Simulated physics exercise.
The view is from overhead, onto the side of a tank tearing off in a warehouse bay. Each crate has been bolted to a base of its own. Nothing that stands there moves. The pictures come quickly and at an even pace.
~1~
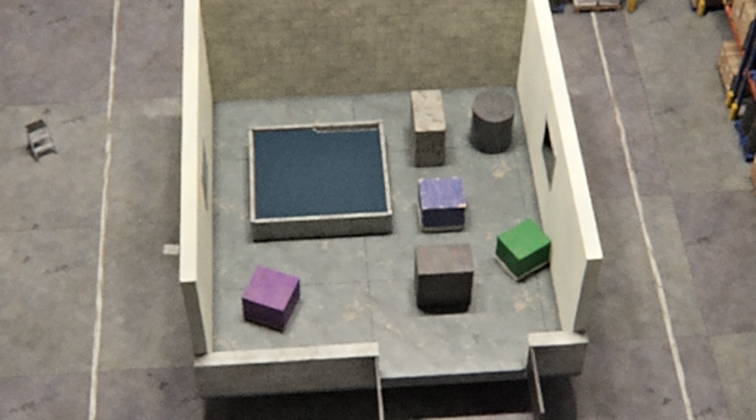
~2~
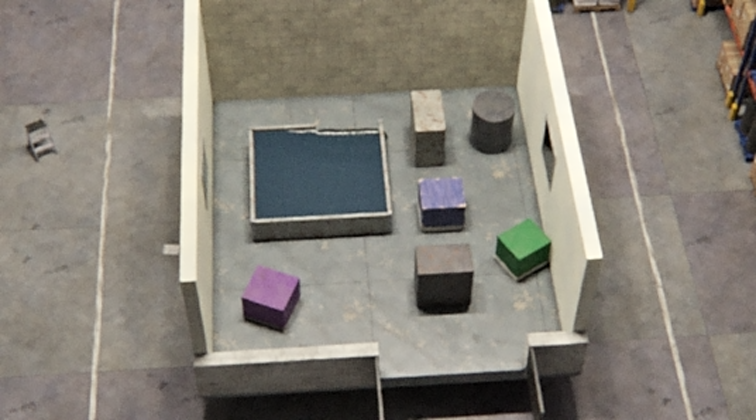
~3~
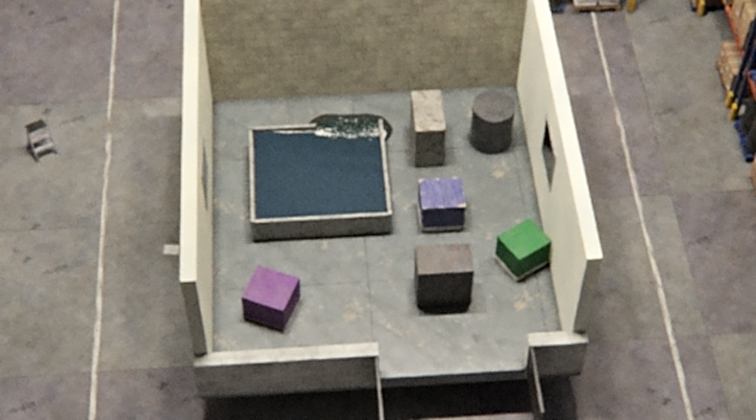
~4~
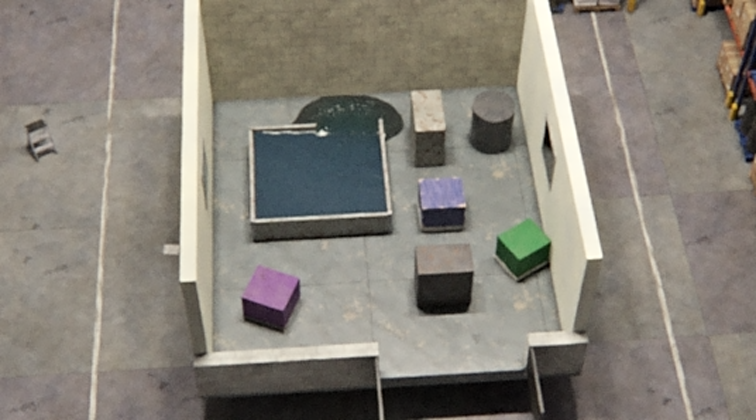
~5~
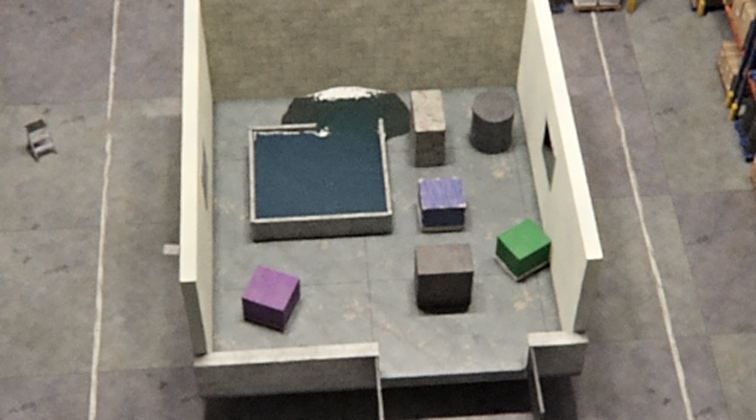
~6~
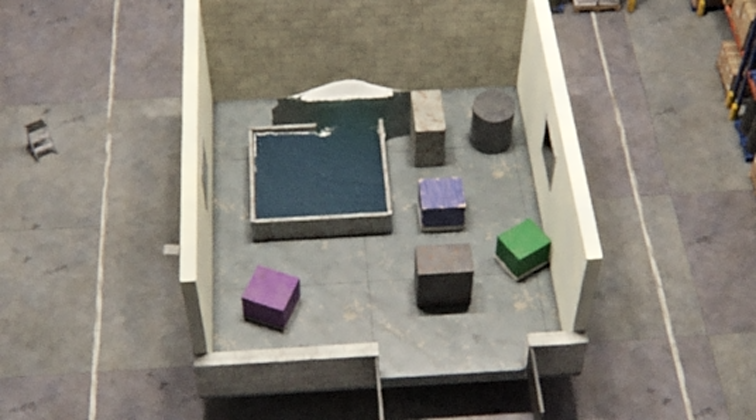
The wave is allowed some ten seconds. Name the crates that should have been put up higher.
Result: The green crate will be hit by the water, the blue crate will be spared, the purple crate will be hit by the water.
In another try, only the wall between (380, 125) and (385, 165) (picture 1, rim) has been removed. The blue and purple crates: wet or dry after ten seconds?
In short: Blue crate gets drenched; purple crate gets drenched.
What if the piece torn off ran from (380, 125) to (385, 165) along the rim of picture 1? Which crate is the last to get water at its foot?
The one in purple.
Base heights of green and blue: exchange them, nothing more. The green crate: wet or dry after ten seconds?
Then: The green crate is reached.
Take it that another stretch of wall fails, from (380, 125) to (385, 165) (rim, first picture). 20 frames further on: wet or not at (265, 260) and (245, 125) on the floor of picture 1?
In turn: Free of water, under water.
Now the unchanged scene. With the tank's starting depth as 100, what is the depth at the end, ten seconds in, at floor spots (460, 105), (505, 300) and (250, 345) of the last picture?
In order: 25, 6, 12 %.
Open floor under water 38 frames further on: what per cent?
I make it 65 per cent.
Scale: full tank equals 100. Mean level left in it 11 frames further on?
I'd put it near 64 per cent.
A moment on, water covers 10 % of the floor; the green crate not reached, the blue crate not reached, the purple crate not reached.
Next, water covers 25 % of the floor; the green crate not reached, the blue crate not reached, the purple crate not reached.
Then, water covers 40 % of the floor; the green crate water round its plinth, the blue crate water round its plinth, the purple crate not reached.
Later, water covers 65 % of the floor; the green crate water round its plinth, the blue crate water round its plinth, the purple crate water round its plinth.
In the end, water covers 100 % of the floor; the green crate was topped, the blue crate stayed above the water, the purple crate was topped.
